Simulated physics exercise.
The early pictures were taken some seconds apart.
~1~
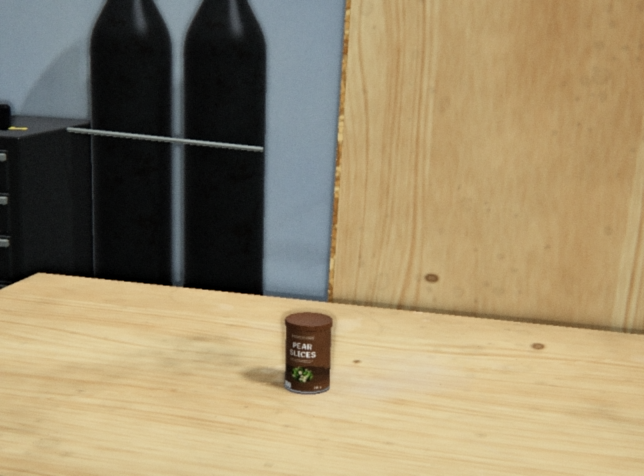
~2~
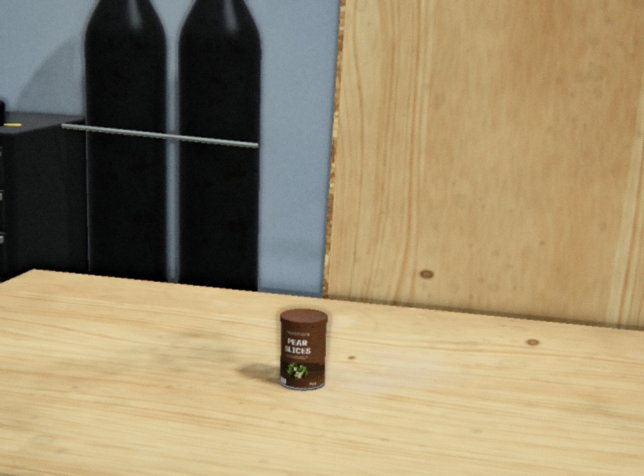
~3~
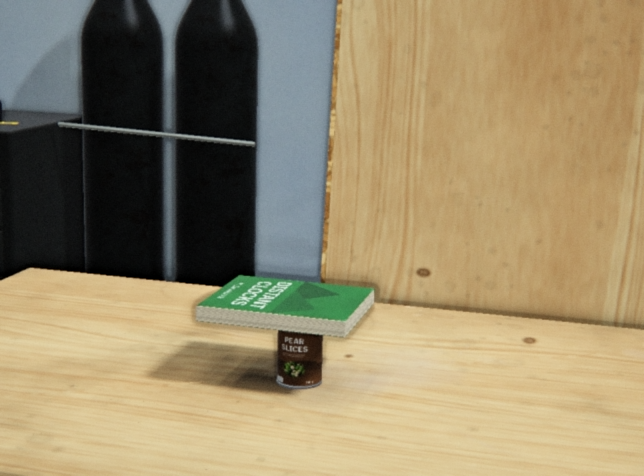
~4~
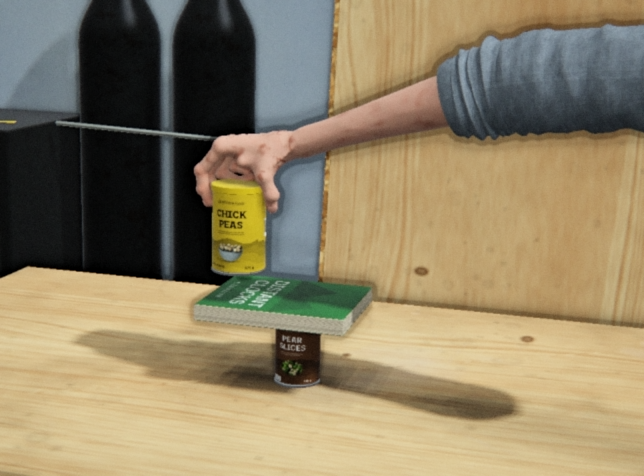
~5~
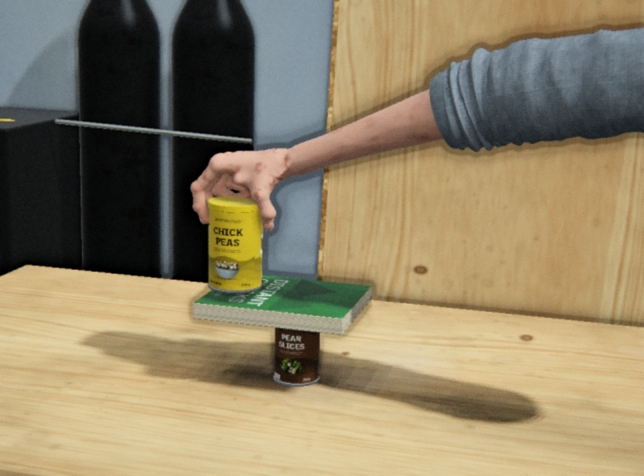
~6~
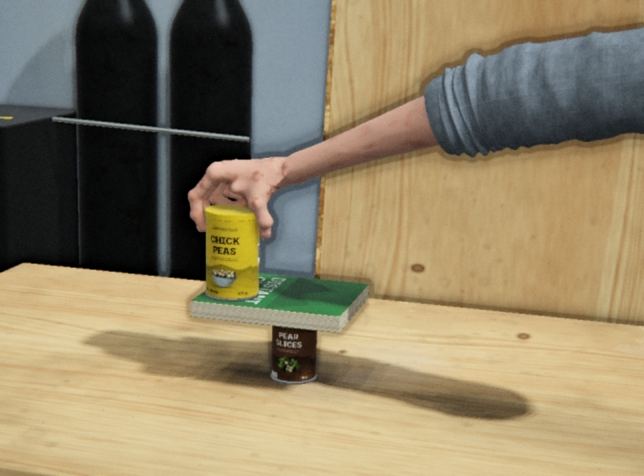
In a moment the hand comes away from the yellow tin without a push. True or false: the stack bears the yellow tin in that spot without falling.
False.
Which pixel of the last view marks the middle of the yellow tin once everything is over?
The object ends up somewhere around (119, 354).
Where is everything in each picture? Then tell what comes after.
In the first picture, the last thing is not in view yet; brown tin (308, 353).
In the second picture, the last thing is not in view yet; brown tin (303, 349).
In the third picture, the last thing is not in view yet; brown tin (300, 348).
In the fourth picture, still above its spot; yellow tin (239, 227); brown tin (298, 346).
In the fifth picture, still above its spot; yellow tin (235, 244); brown tin (297, 345).
In the sixth picture, in place under the hand; yellow tin (233, 253); brown tin (294, 343).
Then, 0.40 s after the last picture, yellow tin now fallen; green book tipped 65° from how it was.
Then, 0.50 s after the last picture, green book tipped 72° from how it was.
Then, 0.90 s after the last picture, green book now fallen; brown tin slid about its own width.
At rest, fallen, green book and yellow tin; moved from the start, brown tin. Seen from the same camera at the end, yellow tin near (119, 354). The stack comes apart.
